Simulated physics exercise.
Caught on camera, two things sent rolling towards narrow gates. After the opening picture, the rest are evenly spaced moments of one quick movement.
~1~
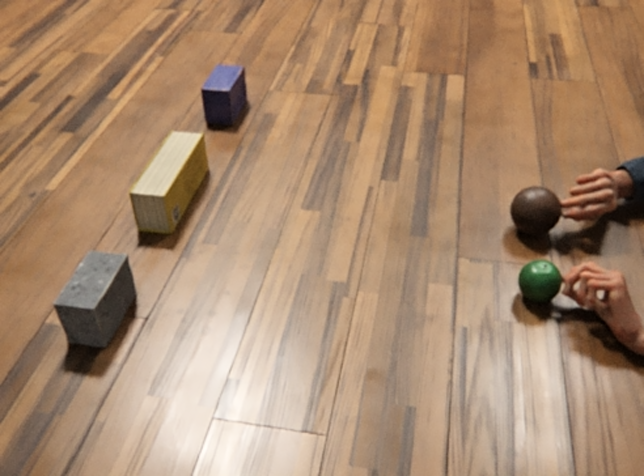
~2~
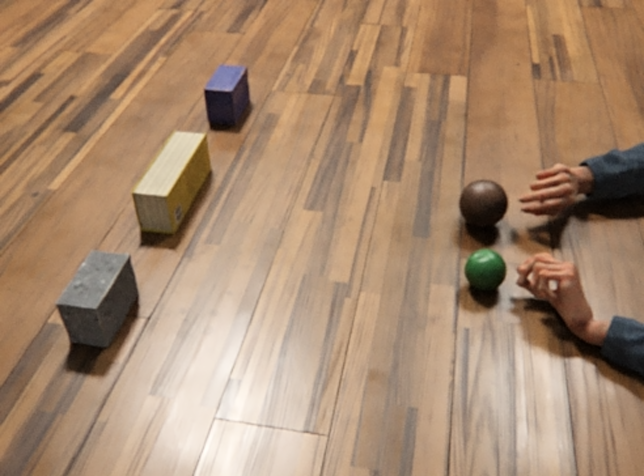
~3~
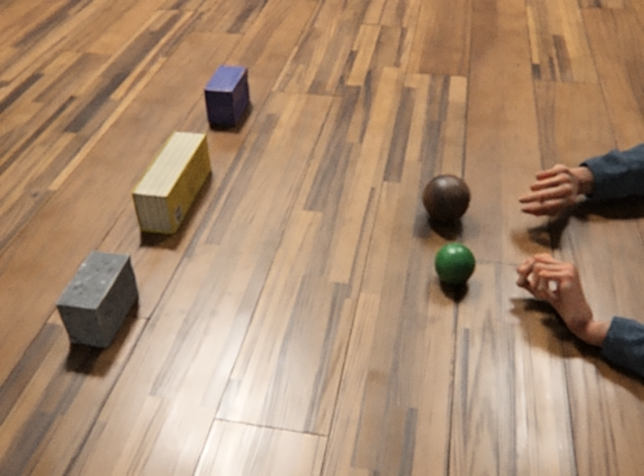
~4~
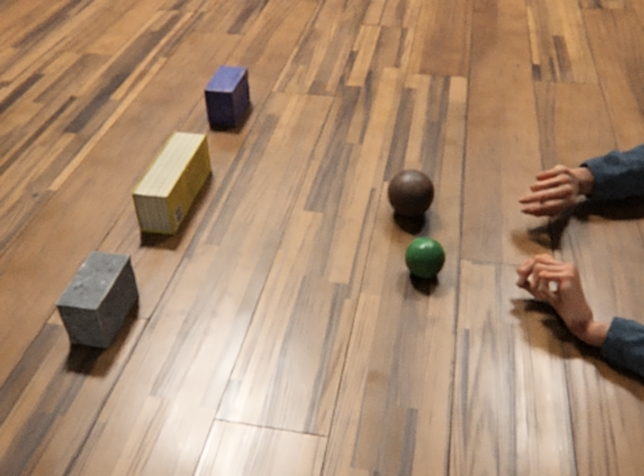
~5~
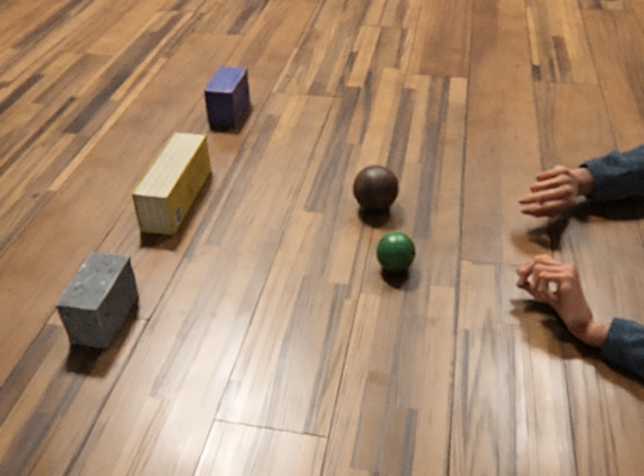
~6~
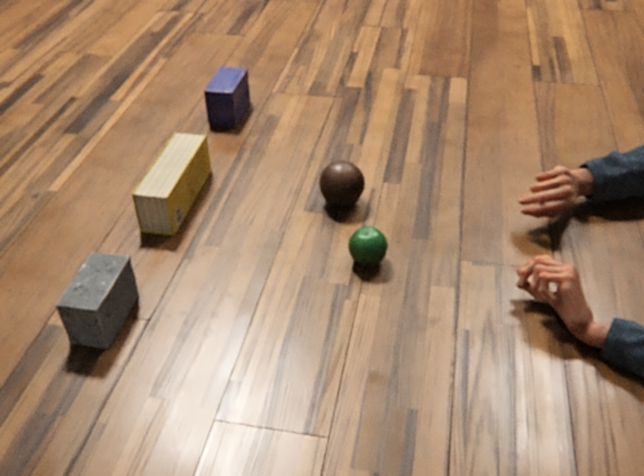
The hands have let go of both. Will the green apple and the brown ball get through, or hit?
Here the green apple bounces off, the brown ball bounces off.
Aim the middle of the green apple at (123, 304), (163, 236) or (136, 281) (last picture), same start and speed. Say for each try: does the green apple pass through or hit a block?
In that order, it hits a block; gets past; hits a block.
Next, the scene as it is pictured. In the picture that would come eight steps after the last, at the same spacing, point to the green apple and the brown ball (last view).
The green apple around (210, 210); the brown ball around (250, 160).
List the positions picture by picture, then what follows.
The first frame shows green apple (540, 281) under the hand; brown ball (536, 211) under the hand; yellow book (172, 179).
The second frame shows green apple (486, 270); brown ball (484, 203).
The third frame shows green apple (454, 264); brown ball (447, 198).
The fourth frame shows green apple (425, 258); brown ball (411, 193).
The fifth frame shows green apple (396, 252); brown ball (376, 188).
The sixth frame shows green apple (368, 246); brown ball (342, 183); grey brick (100, 299).
Then, 0.20 s past the last view, green apple heading on near (280, 227); brown ball heading on near (235, 167).
Then, 0.62 s past the last view, green apple coming back near (216, 204); brown ball coming back near (256, 159).
Then, 1.12 s past the last view, green apple coming back near (246, 194); brown ball coming back near (284, 153).
Finally, the green apple hits a block; the brown ball hits a block.
